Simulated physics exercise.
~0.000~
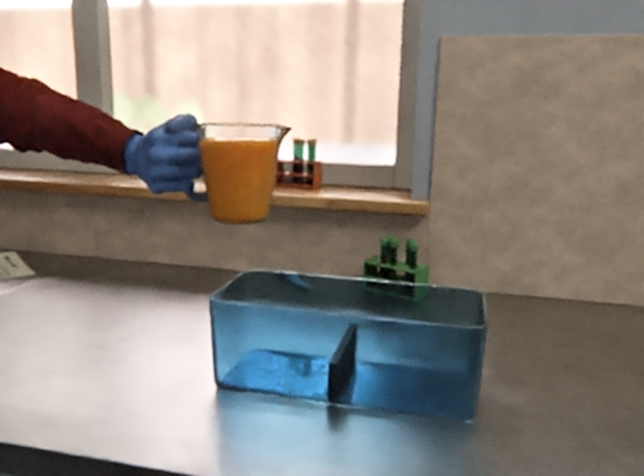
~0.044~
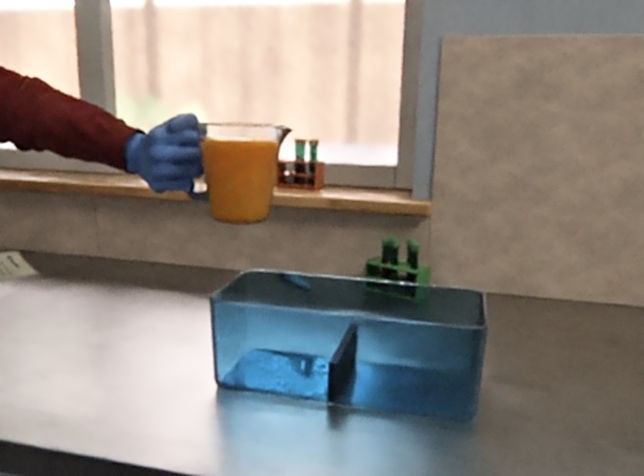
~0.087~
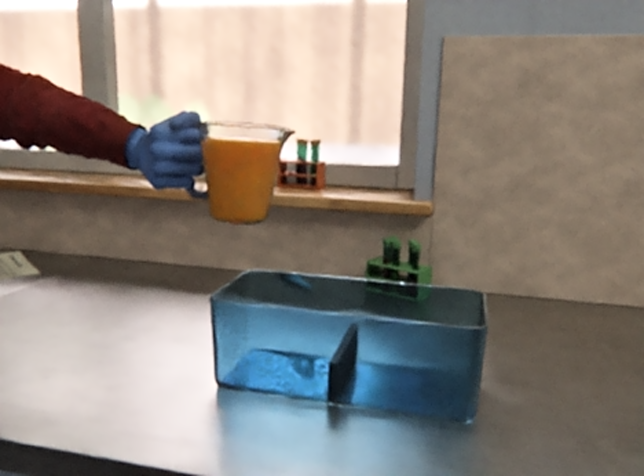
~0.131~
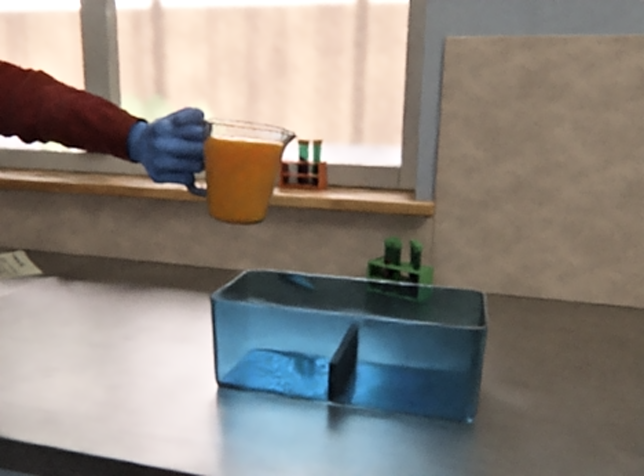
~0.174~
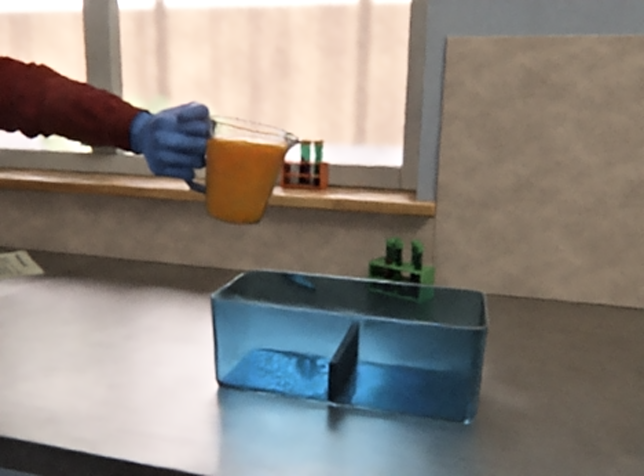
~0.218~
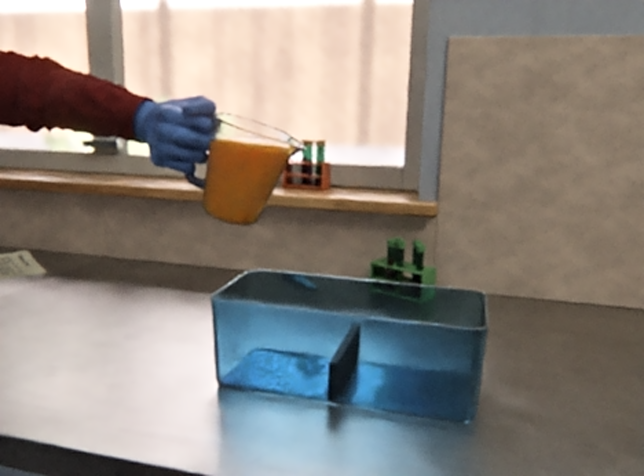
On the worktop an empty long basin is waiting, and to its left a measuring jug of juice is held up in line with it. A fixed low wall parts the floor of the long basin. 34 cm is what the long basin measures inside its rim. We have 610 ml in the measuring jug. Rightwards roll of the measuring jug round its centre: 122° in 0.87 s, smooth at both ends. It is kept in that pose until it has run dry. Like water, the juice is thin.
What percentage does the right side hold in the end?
About 28 per cent.
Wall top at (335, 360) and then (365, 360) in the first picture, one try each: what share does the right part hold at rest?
Respectively 50 and 10 %.
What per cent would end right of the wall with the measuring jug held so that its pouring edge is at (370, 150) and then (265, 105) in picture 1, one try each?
First 95, then 5 per cent.
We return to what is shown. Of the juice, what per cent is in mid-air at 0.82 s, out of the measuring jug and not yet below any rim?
10 per cent, roughly.
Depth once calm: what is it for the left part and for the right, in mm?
The left side settles near 18 mm and the right side near 8 mm.
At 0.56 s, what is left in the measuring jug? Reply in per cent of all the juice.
Close to 58 in a hundred.
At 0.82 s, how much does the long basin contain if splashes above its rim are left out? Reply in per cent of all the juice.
I reckon close to 86 per cent.
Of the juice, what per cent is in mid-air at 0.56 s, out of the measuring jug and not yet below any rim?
My guess is roughly 28 %.
By 0.56 s the tilt is 88° and 59 per cent is still to pour, 2 is left of the wall and 11 right of it.
By 0.82 s the tilt is 121° and 4 per cent is still to pour, 60 is left of the wall and 26 right of it.
By 1.08 s the tilt is 122° and 0 per cent is still to pour, 68 is left of the wall and 28 right of it.
By 1.37 s the tilt is 122° and 0 per cent is still to pour, 68 is left of the wall and 28 right of it.
At rest 68 per cent lies left of the wall, 28 right of it and 4 outside.
